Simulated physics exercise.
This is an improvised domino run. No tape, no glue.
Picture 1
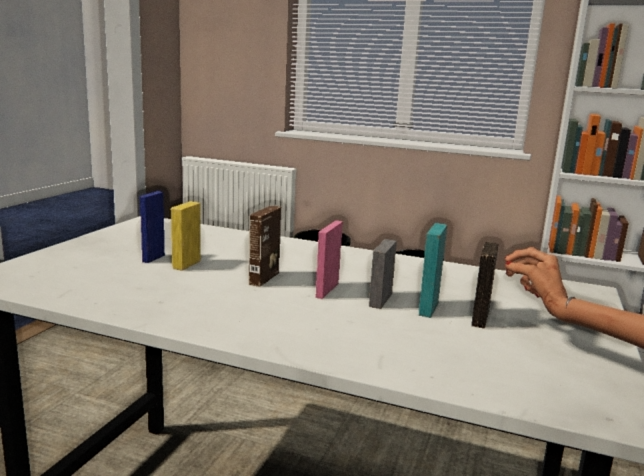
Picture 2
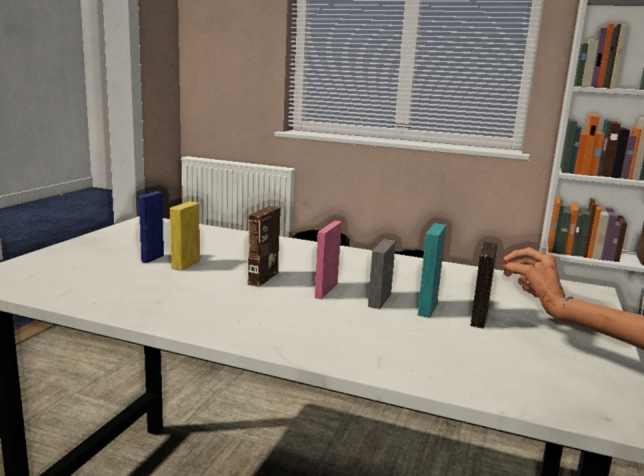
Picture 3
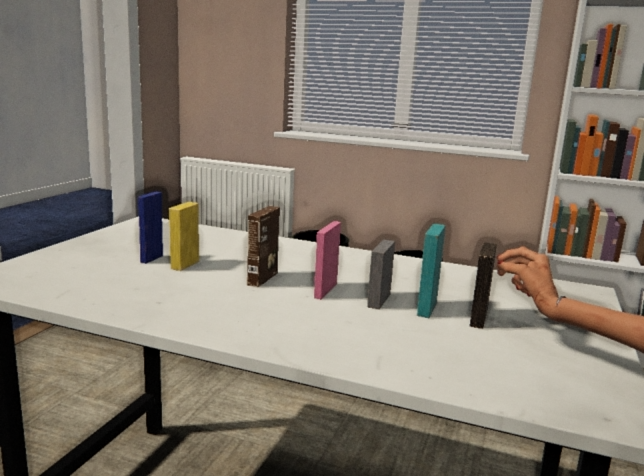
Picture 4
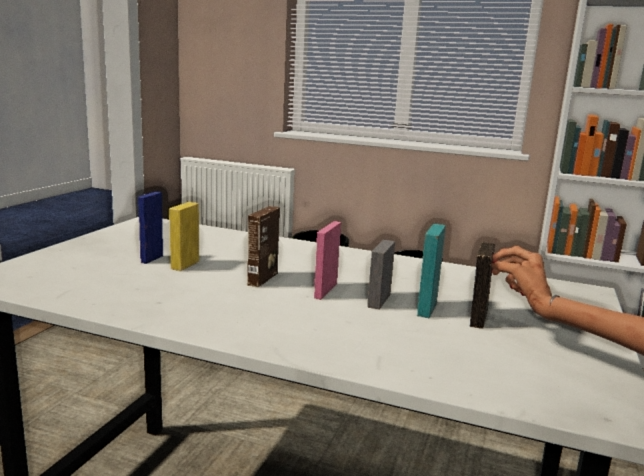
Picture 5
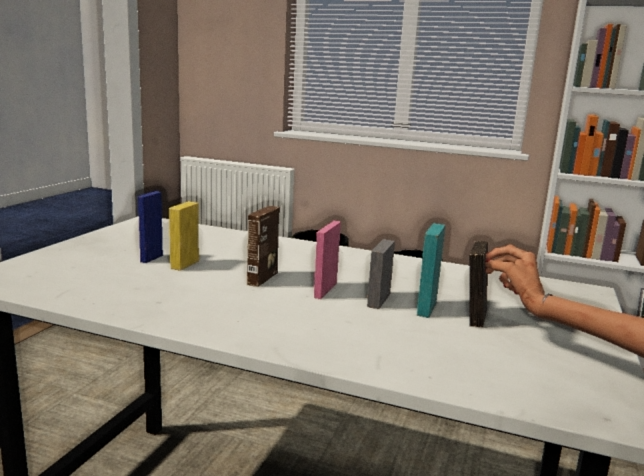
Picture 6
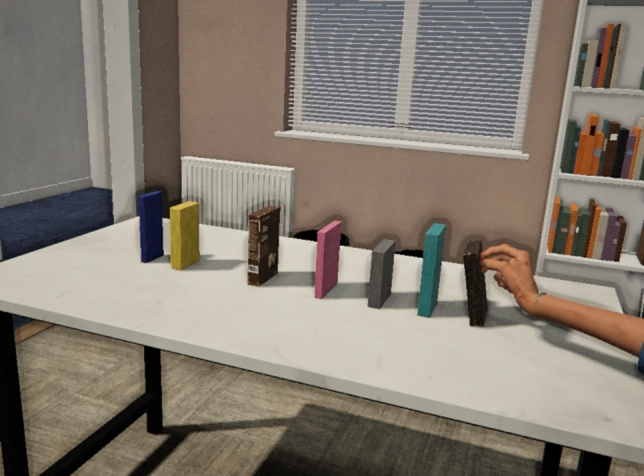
At the start, a row of seven upright blocks, blue, yellow, brown, pink, grey, turquoise and black, stands on a white table, with a hand beside the black one at the right. The hand moves slightly left to the black block, which then leans a little left towards the turquoise one while the others stay still.
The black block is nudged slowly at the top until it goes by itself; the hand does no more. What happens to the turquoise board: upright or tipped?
The turquoise board tips over.
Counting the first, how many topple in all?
5 of them.
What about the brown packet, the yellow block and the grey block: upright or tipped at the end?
The brown packet topples; the yellow block is still upright; the grey block tips over.
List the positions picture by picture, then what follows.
Turquoise board (433, 270); grey block (383, 273), in the first picture.
Brown packet (265, 246); pink board (328, 259), in the second picture.
Grey block (381, 274); yellow block (185, 236), in the third picture.
Black block 1° over; brown packet (264, 246); pink board (328, 260), in the fourth picture.
Black block 7° over; grey block (381, 274); yellow block (184, 236), in the fifth picture.
Black block 12° over; turquoise board (432, 270); brown packet (264, 245), in the sixth picture.
Then, 0.40 s past the last view, black block 61° over; turquoise board rocked 31° from its first pose near (403, 268); grey block rocked 11° from its first pose.
Then, 0.60 s past the last view, black block 76° over; turquoise board rocked 73° from its first pose near (377, 281); grey block on its side; pink board rocked 15° from its first pose.
Then, 0.80 s past the last view, black block 77° over; turquoise board rocked 69° from its first pose near (377, 281); pink board on its side; grey block on its side.
Then, 1.00 s past the last view, black block 77° over; turquoise board rocked 69° from its first pose near (377, 281); brown packet on its side; pink board on its side.
Finally, down or leaning hard on the table, grey block, turquoise board, brown packet and pink board; yellow block still in place. Final places as the last picture's camera would see them, turquoise board near (377, 281).
